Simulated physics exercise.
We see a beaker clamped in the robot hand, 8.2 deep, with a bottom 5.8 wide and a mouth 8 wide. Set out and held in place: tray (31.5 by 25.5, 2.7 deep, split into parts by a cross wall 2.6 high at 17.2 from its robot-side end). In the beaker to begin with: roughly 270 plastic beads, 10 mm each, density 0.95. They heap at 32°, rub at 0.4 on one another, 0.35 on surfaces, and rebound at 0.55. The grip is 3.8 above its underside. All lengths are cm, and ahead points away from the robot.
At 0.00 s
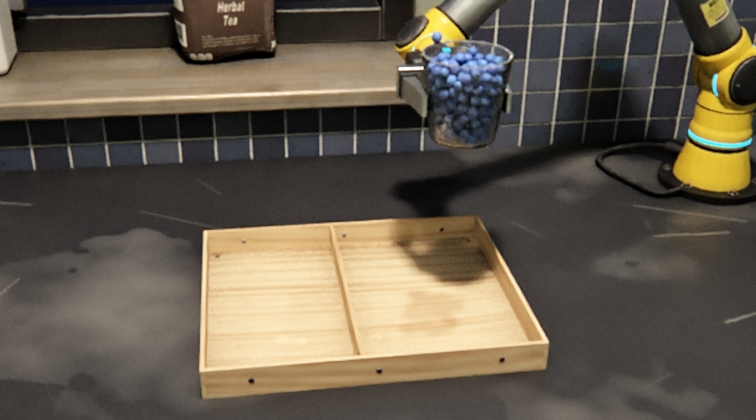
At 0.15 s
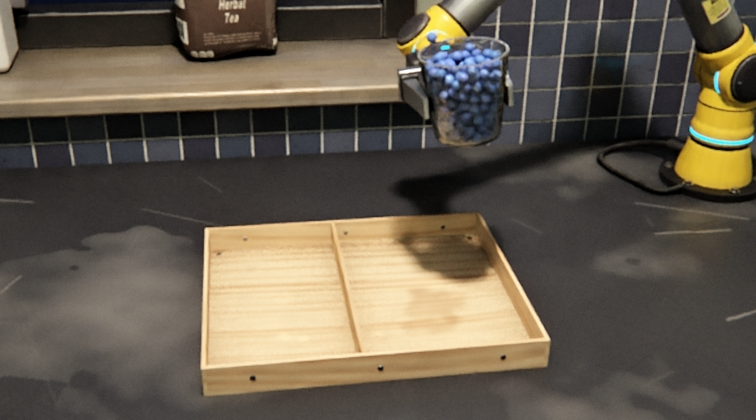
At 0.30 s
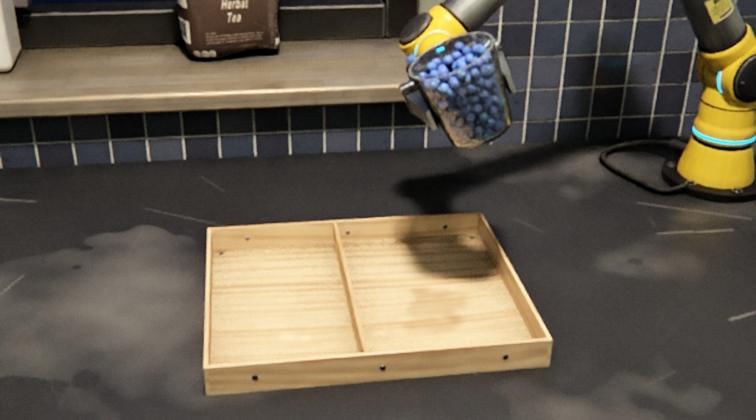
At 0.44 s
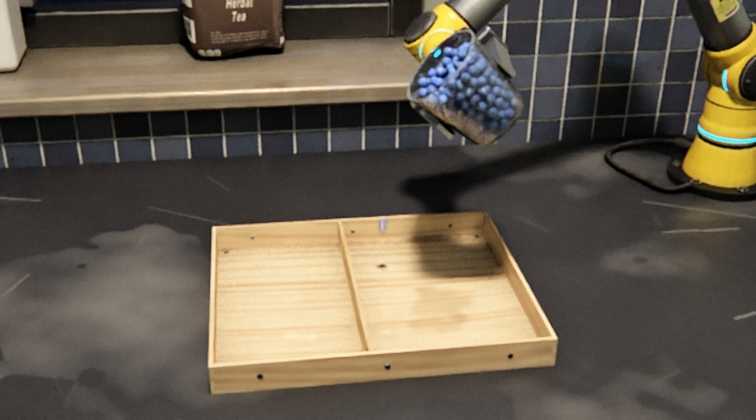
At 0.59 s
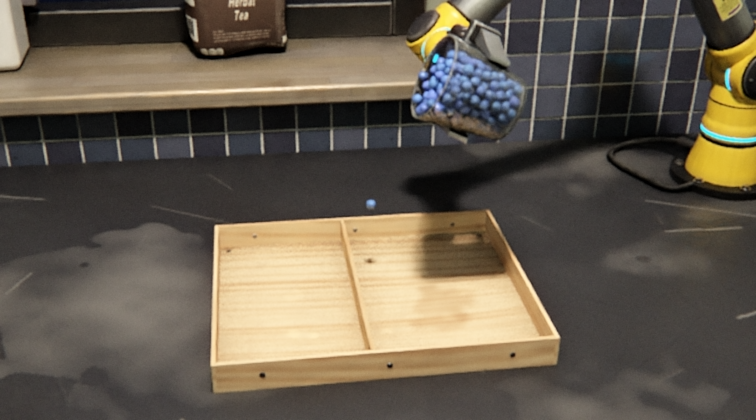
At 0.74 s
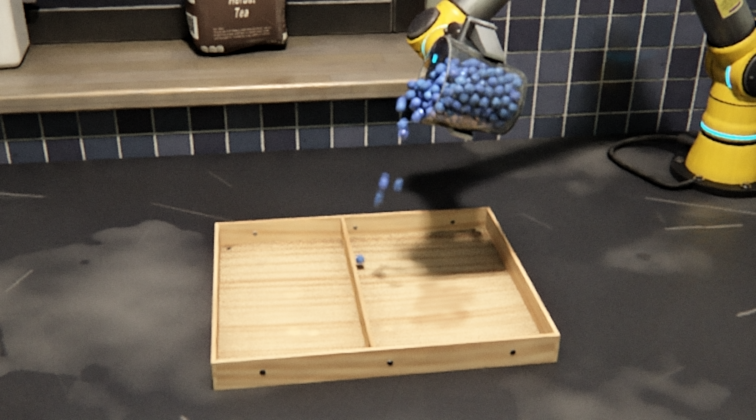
A robot arm tilts a clear beaker of blue beads leftward, and several drop toward a divided wooden tray.
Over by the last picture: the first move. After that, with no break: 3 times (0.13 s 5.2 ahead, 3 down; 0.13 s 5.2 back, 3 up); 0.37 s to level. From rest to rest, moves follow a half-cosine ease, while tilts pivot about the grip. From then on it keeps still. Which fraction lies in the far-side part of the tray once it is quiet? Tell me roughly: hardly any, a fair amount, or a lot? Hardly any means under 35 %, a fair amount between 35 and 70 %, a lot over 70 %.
A fair amount.
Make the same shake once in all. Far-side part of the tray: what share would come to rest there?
That would give close to 30 percent.
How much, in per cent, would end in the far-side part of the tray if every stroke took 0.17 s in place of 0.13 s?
Estimate for that case: 35 %.
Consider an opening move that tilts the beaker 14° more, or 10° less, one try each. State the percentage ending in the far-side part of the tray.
Estimates, in order: 65 % and 30 %.
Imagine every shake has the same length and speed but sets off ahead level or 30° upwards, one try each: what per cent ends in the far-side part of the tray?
Near 65 and 75 percent respectively.
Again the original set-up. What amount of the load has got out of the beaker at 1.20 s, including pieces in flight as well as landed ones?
About 50 in a hundred parts are out by then.
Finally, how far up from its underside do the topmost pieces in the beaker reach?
I'd put it at close to 5.0 centimetres.
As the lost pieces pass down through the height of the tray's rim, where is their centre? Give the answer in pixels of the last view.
They come down centred close to (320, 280).
After 1.20 s, tilted 71° forward, highest piece 22 above the table; 135 in the beaker, 84 in the far-side part, 34 in the robot-side part, 1 on the table or floor, 20 in flight or on a rim.
After 1.66 s, tilted 49° forward, highest piece 23 above the table; 124 in the far-side part, 73 in the beaker, 52 in the robot-side part, 8 on the table or floor, 17 in flight or on a rim.
After 2.09 s, level, highest piece 23 above the table; 126 in the far-side part, 73 in the beaker, 67 in the robot-side part, 8 on the table or floor.
After 3.14 s, level, highest piece 23 above the table; 126 in the far-side part, 73 in the beaker, 67 in the robot-side part, 8 on the table or floor.
In the end, 126 in the far-side part, 73 in the beaker, 67 in the robot-side part, 8 on the table or floor. That is 46 % in the far-side part of the tray.
